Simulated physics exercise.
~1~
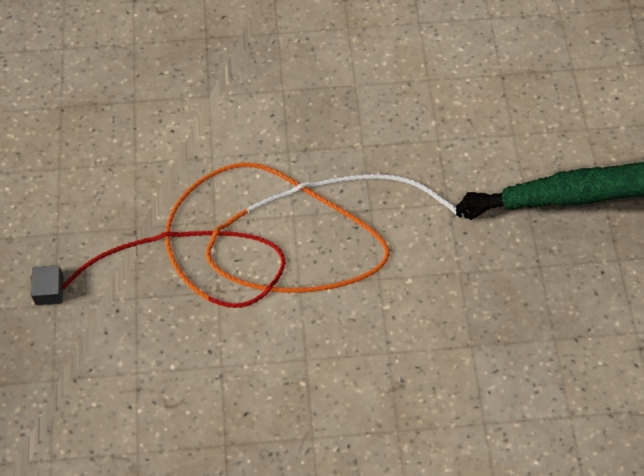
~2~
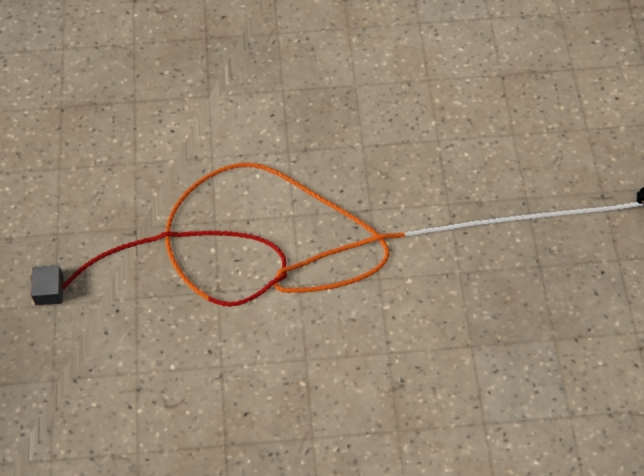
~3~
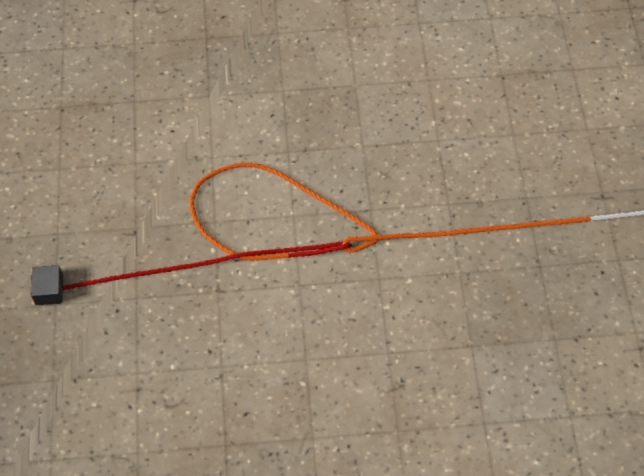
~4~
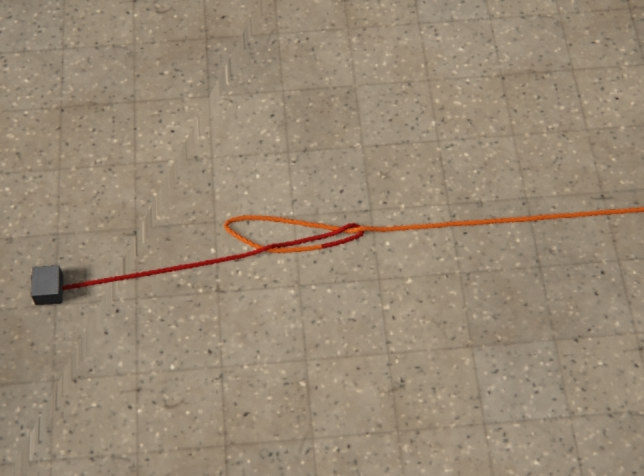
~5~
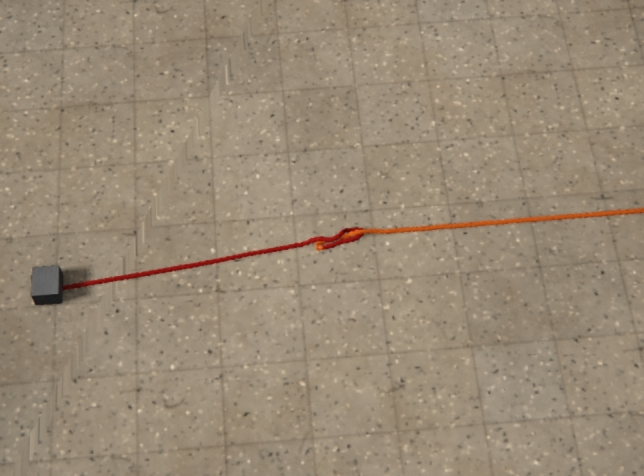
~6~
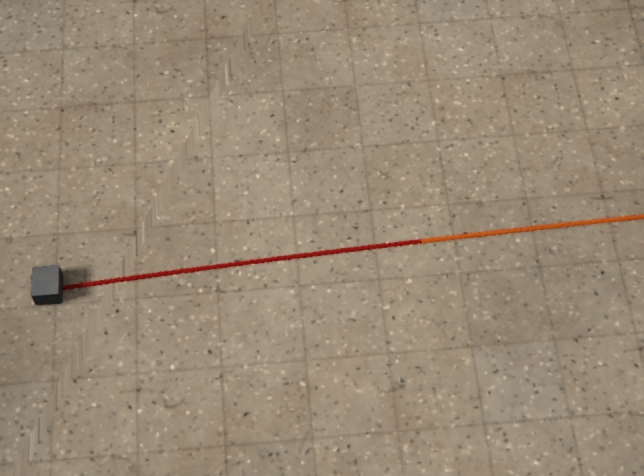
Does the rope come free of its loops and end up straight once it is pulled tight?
Yes, the loops shrink and slip out, and the rope ends as a straight line with no knot in view.
A looped red, orange and white rope is pulled right until it runs straight.
